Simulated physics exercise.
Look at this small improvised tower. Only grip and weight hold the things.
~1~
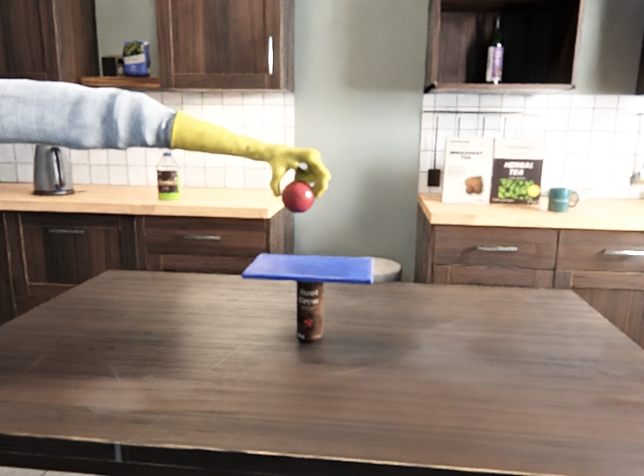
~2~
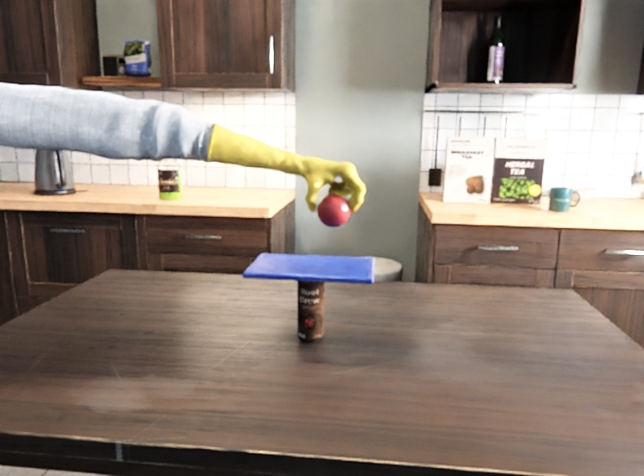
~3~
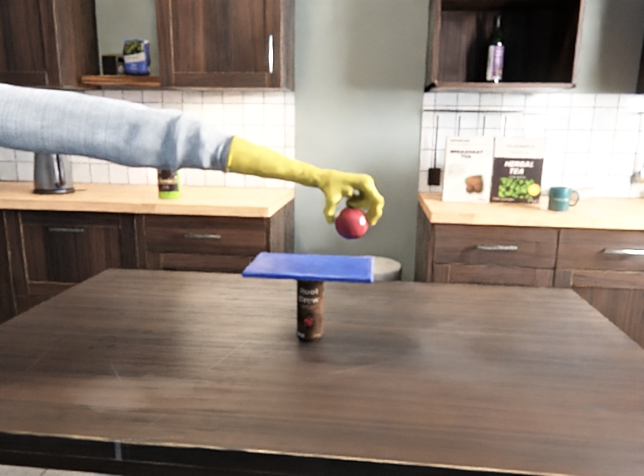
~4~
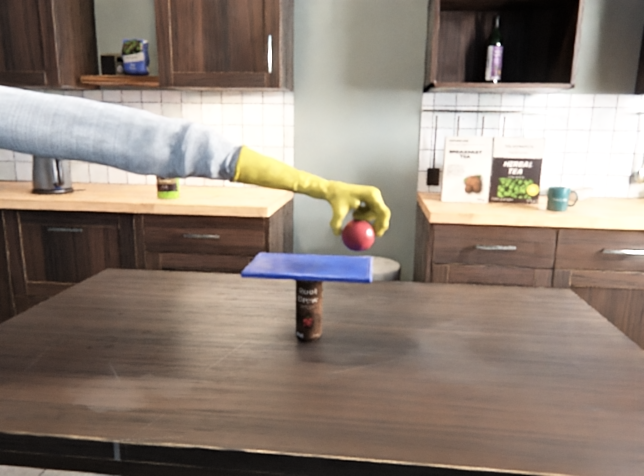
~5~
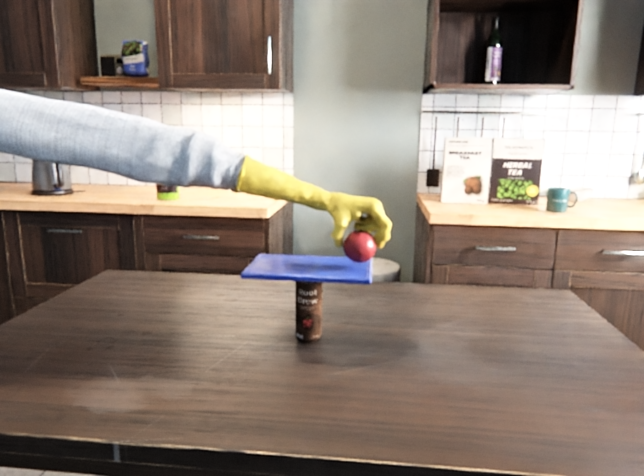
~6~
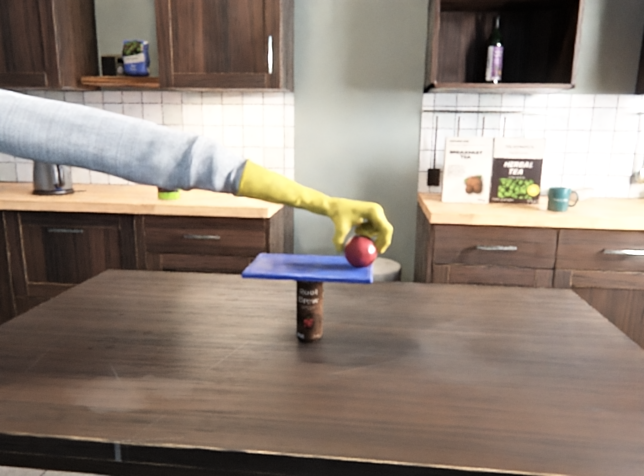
A red tomato, held in a yellow-gloved hand, moves to the right above a blue board balanced on a brown can on a dark wooden table. The hand then lowers it, drifting slightly further right, and sets it on the board's right end, fingers still gripping it.
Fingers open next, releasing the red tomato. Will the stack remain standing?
The result: A fall.
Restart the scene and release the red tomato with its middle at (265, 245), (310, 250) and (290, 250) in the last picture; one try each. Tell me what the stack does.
Try 1: Topples; try 2: Stands; try 3: Stands.
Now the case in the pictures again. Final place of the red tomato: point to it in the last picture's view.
Near (365, 329).
Then, 0.30 s after the last picture, red tomato now fallen; blue lid tipped 50° from how it was.
Then, 0.40 s after the last picture, blue lid on its side.
Then, 0.50 s after the last picture, blue lid now fallen.
Then, 0.70 s after the last picture, things are still on the move.
At rest, fallen, red tomato and blue lid; brown can in place. Seen from the same camera at the end, red tomato near (365, 329). The stack gives way.
